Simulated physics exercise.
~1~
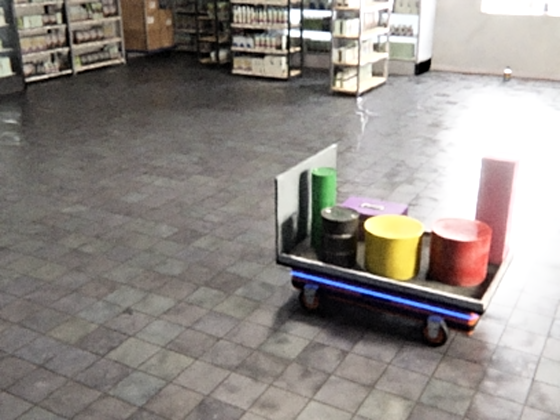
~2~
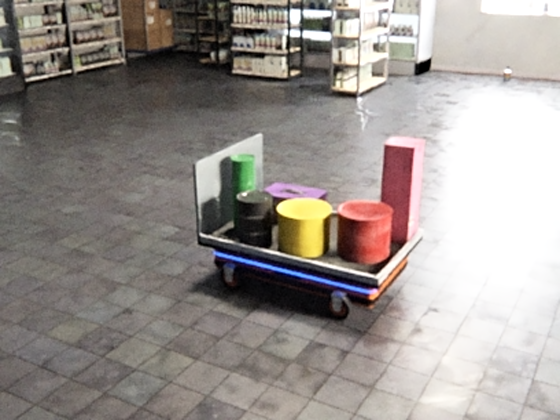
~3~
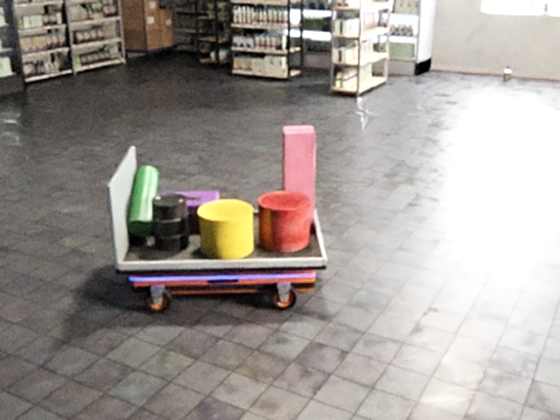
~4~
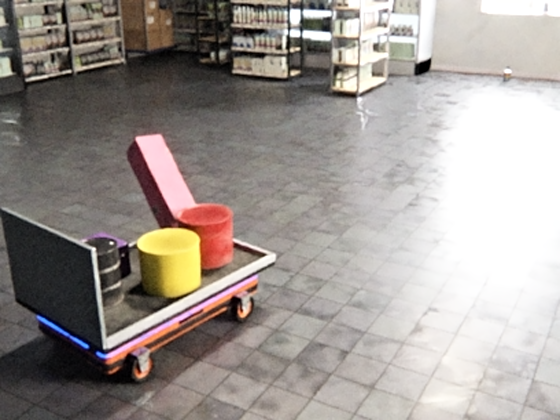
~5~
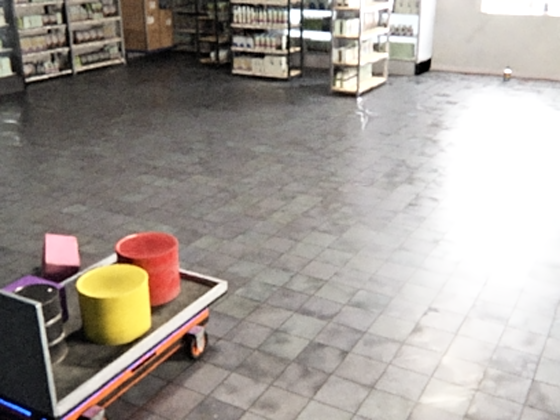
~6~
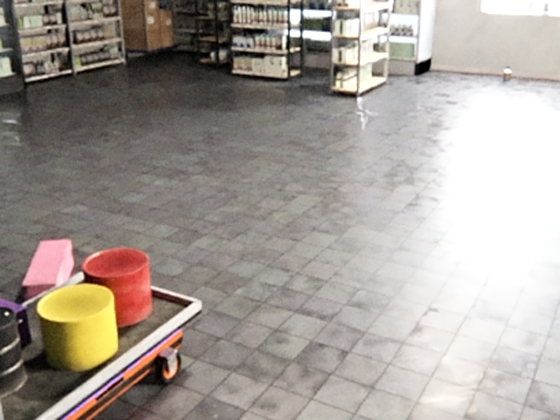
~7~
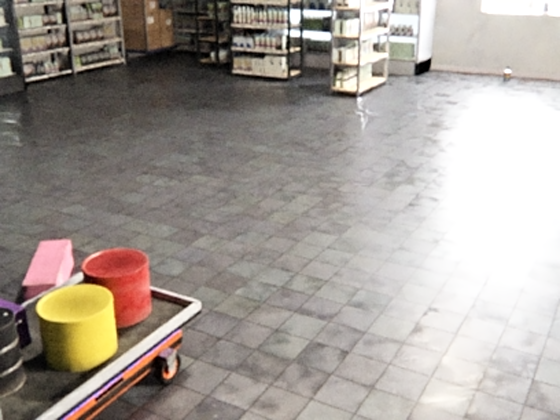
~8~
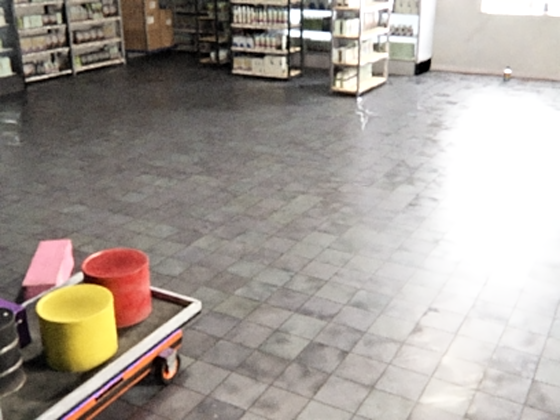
A cart carrying colorful containers rolled left and swung around toward the viewer as the green canister toppled onto its side and the tall pink box tipped over, then it stopped at the lower left with the yellow and red pails still upright.
